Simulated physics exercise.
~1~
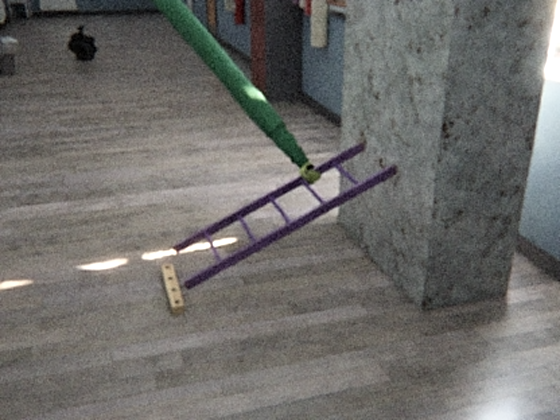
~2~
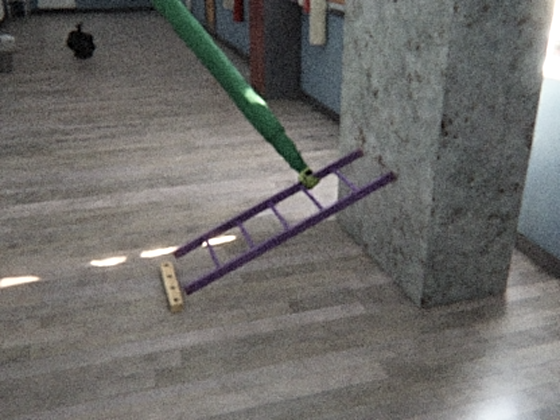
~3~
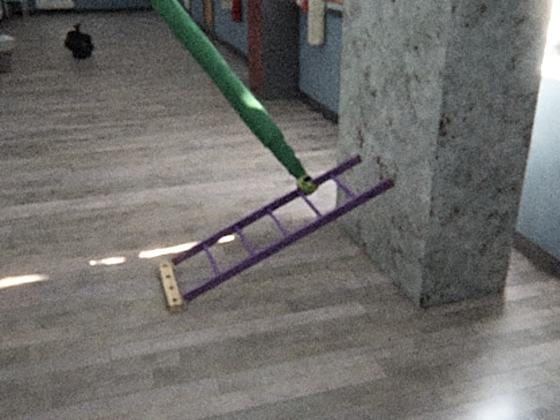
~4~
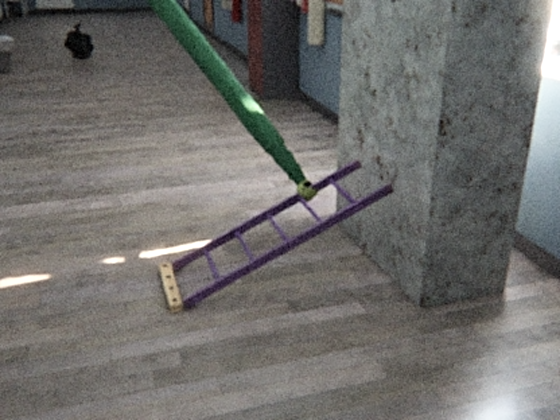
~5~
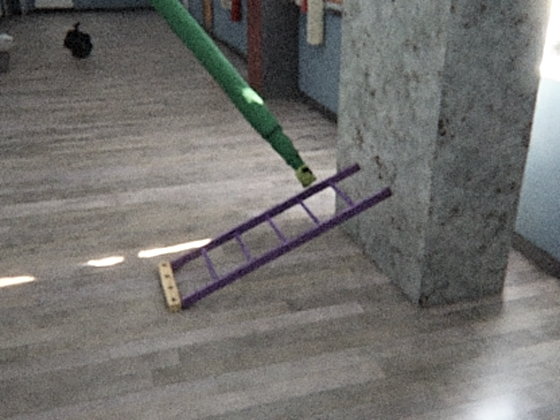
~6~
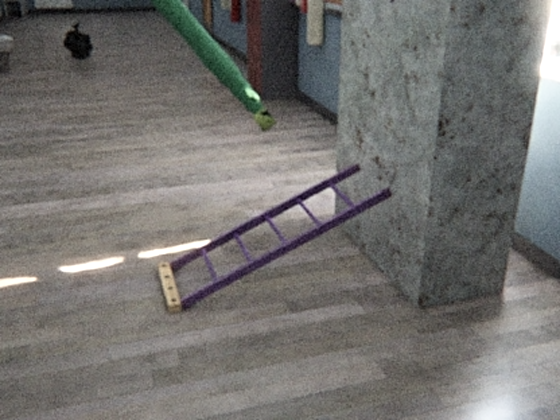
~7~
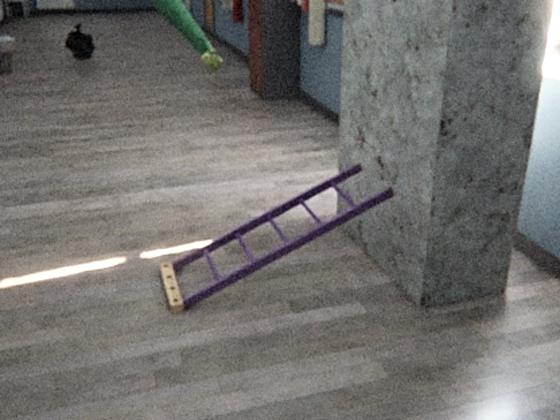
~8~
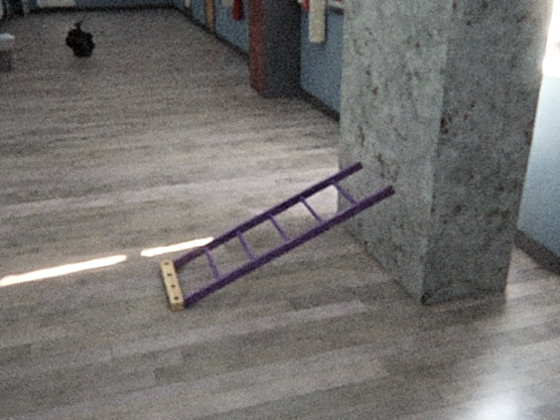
Indoor room with wood-look floor, a green arm lowering a purple ladder against a pillar, then withdrawing and leaving it leaning.
